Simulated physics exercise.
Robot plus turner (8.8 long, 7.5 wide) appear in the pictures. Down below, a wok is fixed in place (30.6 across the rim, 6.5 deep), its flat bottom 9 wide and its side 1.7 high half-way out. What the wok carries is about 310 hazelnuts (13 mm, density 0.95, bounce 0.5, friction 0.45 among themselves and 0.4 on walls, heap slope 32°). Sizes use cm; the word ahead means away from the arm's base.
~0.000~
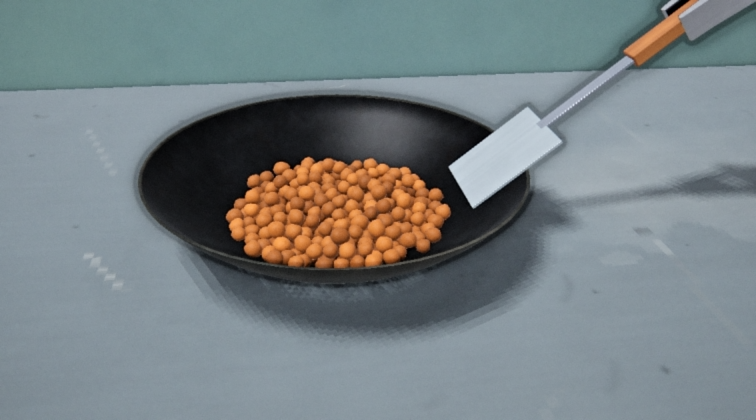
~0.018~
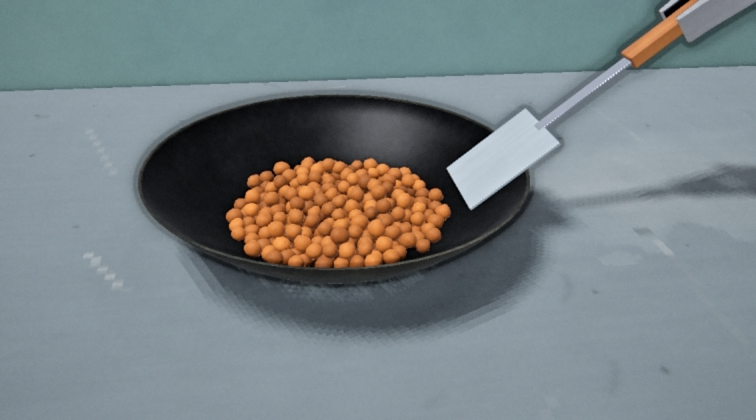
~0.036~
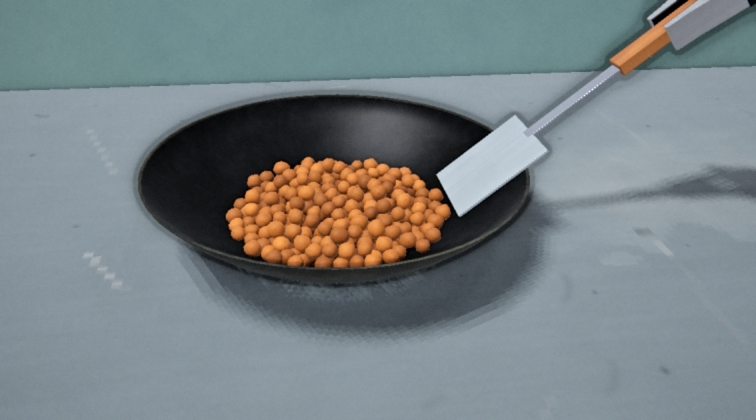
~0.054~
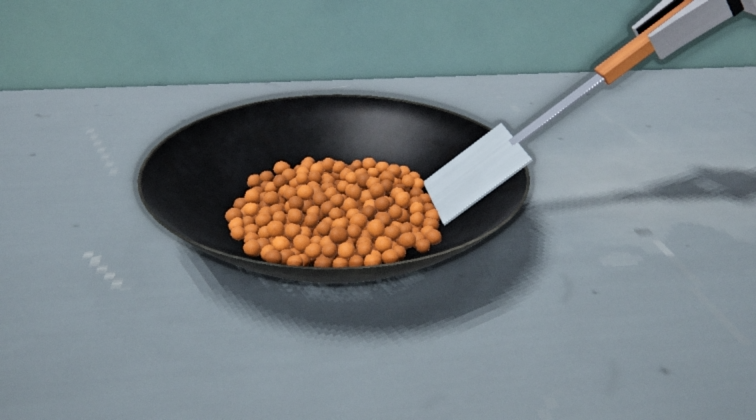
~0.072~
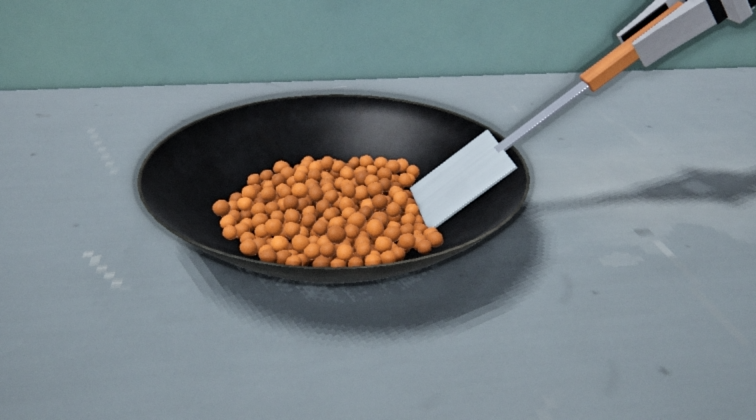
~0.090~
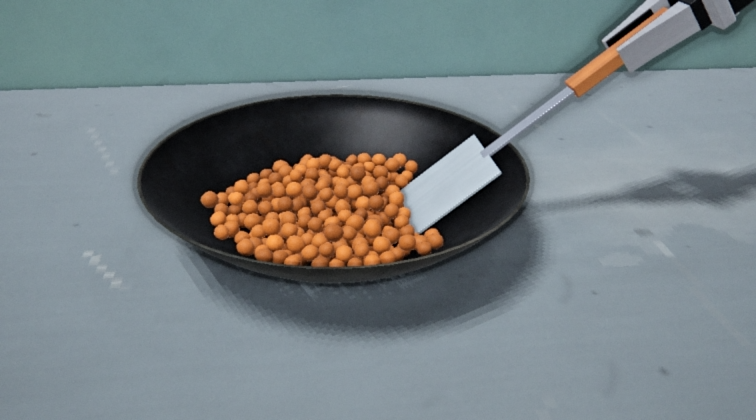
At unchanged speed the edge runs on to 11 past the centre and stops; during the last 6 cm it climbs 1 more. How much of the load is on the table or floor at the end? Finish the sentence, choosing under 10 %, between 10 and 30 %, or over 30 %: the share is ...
The share is between 10 and 30 %.
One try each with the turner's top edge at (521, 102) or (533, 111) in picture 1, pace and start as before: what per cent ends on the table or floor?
Roughly 25% and 25%.
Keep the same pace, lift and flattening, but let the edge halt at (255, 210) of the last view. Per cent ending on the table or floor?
I'd estimate about 0 per cent.
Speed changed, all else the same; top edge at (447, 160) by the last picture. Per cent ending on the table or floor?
That share would be some 45 percent.
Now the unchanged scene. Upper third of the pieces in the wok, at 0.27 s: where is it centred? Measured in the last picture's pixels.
Near pixel (227, 184).
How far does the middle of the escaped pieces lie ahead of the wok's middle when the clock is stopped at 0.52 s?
About 20 cm.
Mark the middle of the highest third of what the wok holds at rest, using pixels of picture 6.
Pixel position: Approx. (218, 203).
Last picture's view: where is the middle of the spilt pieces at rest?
In the last view, it's around (51, 241).
After 0.18 s, sloping 39°, highest piece 5 above the table; 312 in the wok.
After 0.27 s, sloping 39°, highest piece 7 above the table; 312 in the wok.
After 0.52 s, sloping 39°, highest piece 9 above the table; 249 in the wok, 47 on the table or floor, 16 on the blade or in flight.
After 1.57 s, sloping 39°, highest piece 7 above the table; 248 in the wok, 64 on the table or floor.
In the end, 248 in the wok, 64 on the table or floor. That is 21 % on the table or floor.
